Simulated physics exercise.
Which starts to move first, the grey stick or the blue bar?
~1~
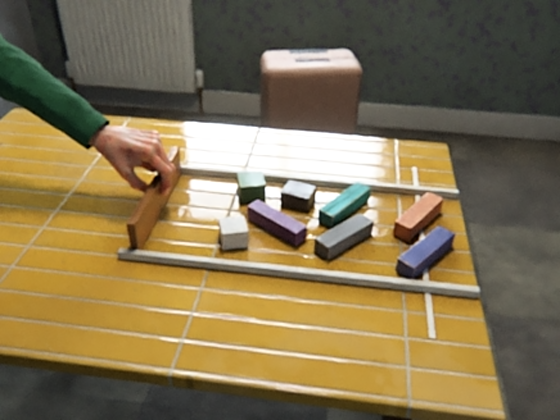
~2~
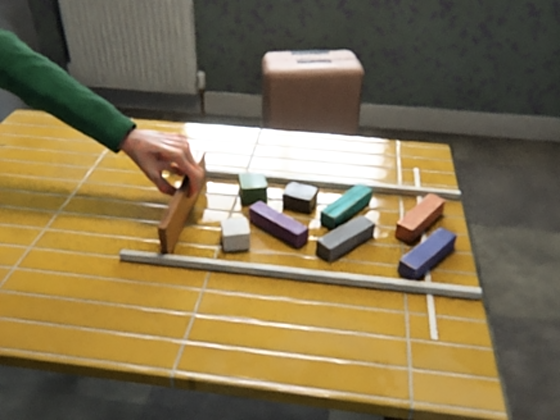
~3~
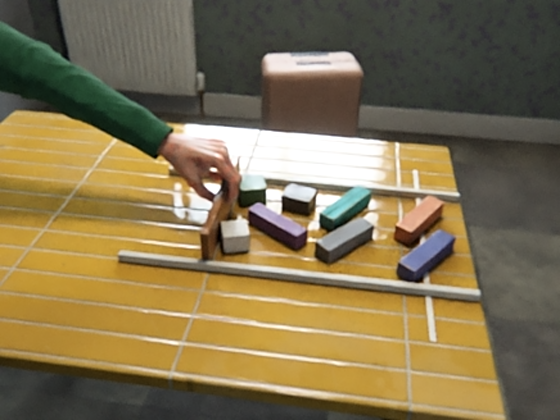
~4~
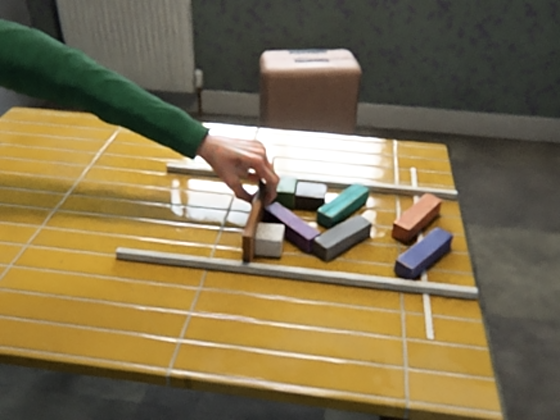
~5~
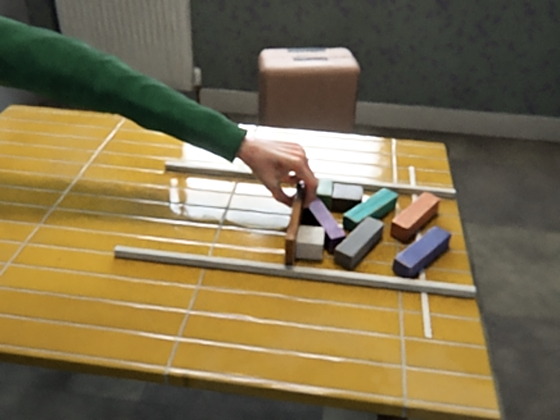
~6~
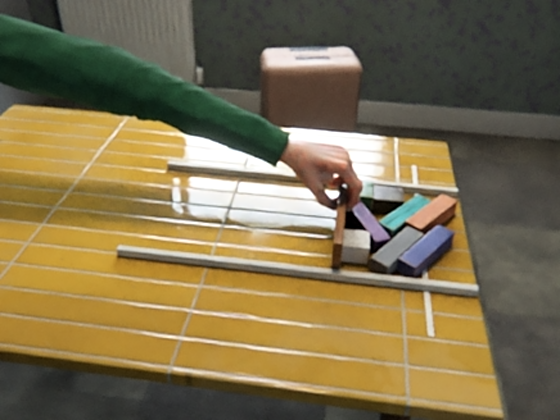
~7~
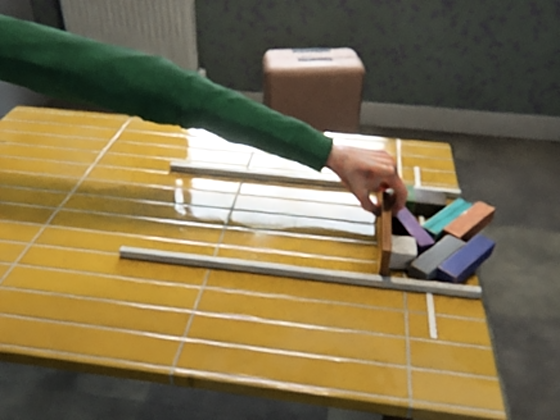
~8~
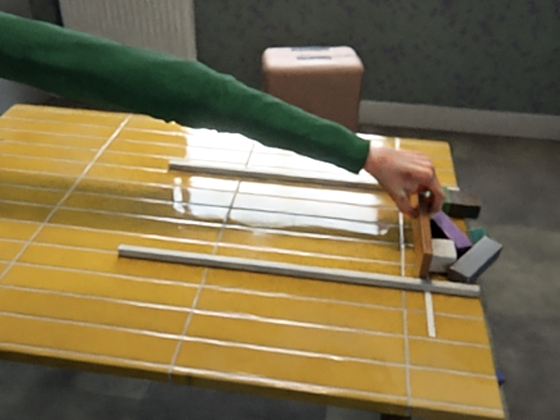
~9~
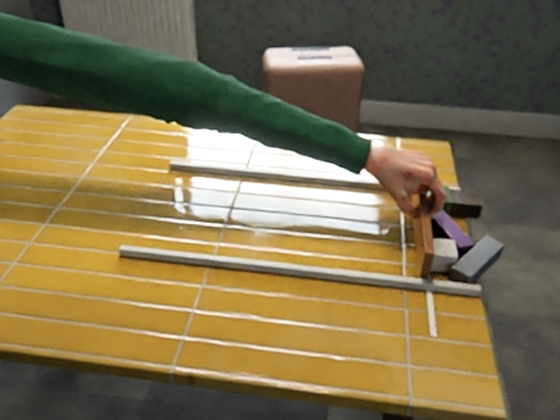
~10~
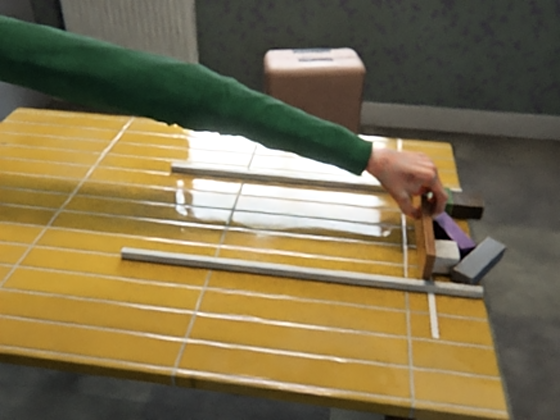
The grey stick starts to move first, while the blue bar stays still until the crowded pieces are pushed on towards the table's end.
A hand in a green sleeve slides an upright brown board rightward over a yellow tiled table, seen from above one side, with a pink suitcase behind. Ahead of it, between two pale rails, lie small white, green and dark blocks and longer purple, turquoise, grey, orange and blue ones. The board reaches the white block and gathers the nearer pieces, then crowds them against the orange and blue bars. The bunch slides past the table's right end, where the orange, blue and turquoise pieces drop away. The board stops near the pale strip, with the grey bar jutting over the edge beside the white and purple pieces.
